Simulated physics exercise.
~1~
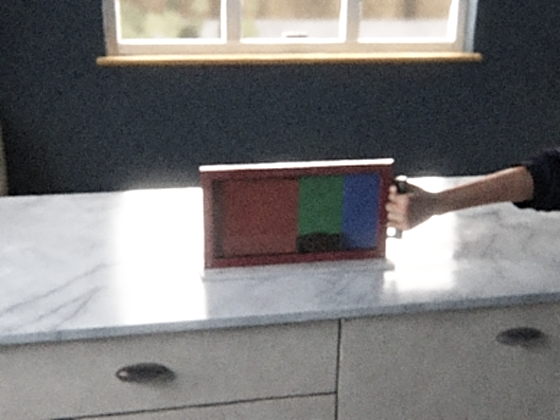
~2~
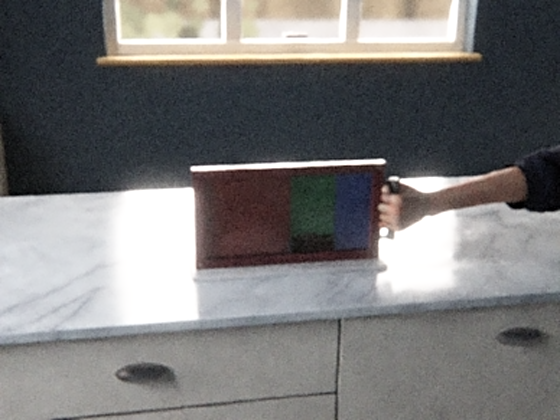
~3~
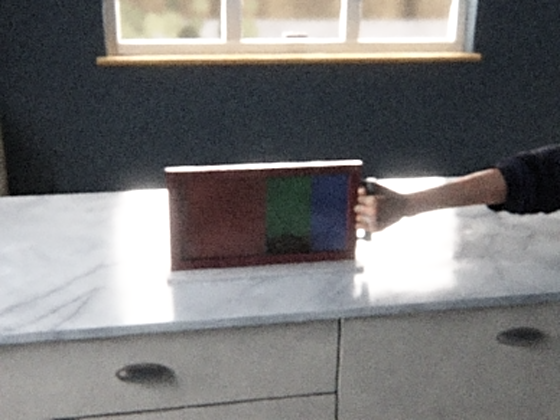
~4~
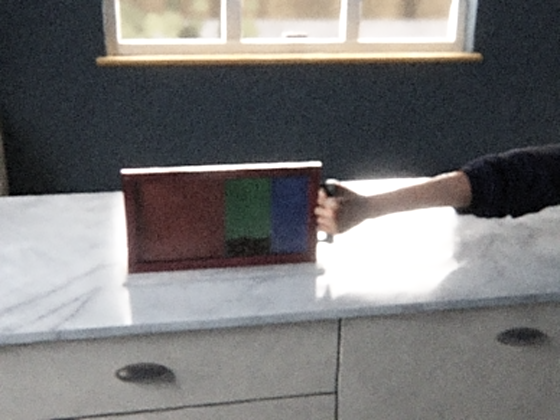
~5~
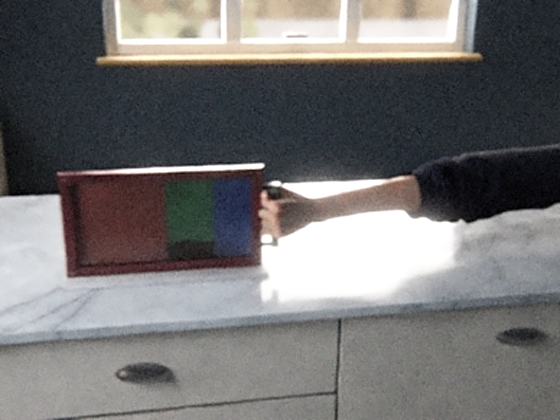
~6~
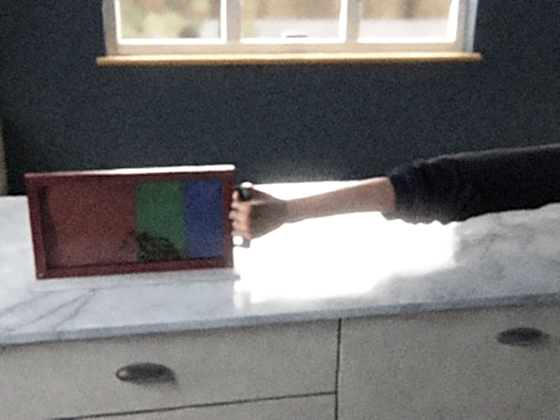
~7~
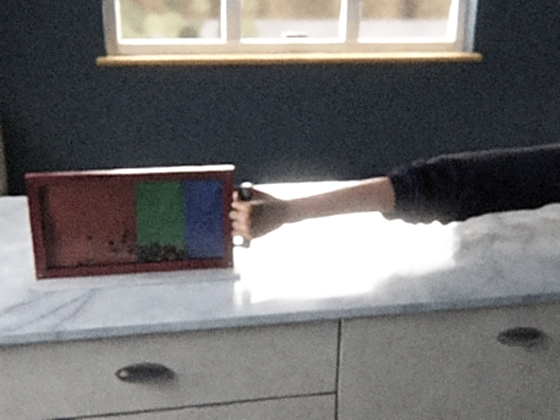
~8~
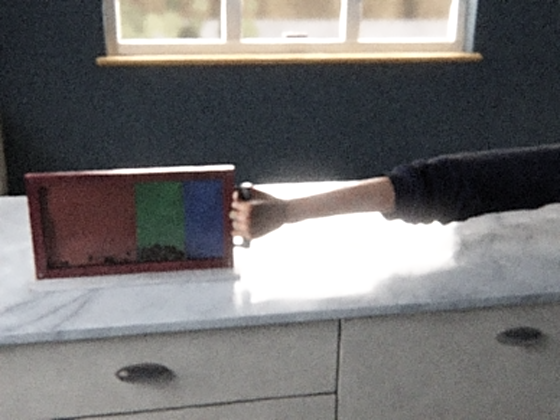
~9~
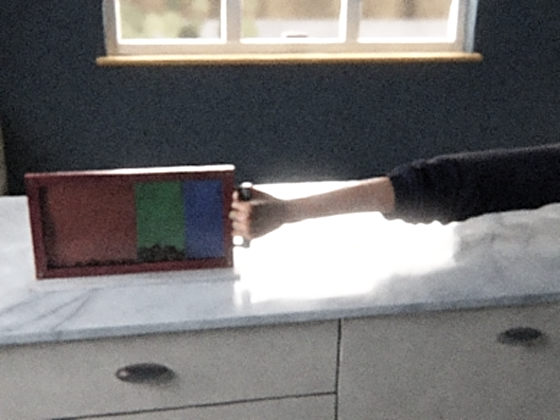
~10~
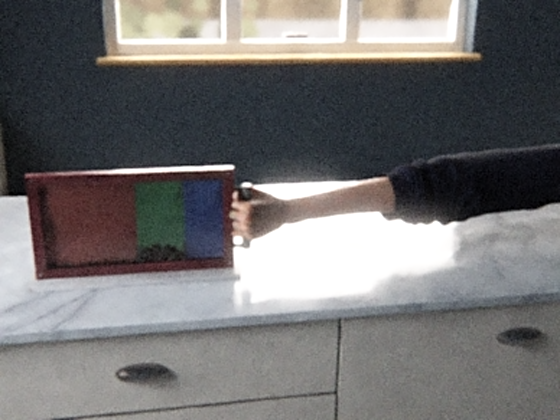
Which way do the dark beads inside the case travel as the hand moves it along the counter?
The dark beads travel to the left, as the viewer sees it, along with the case.
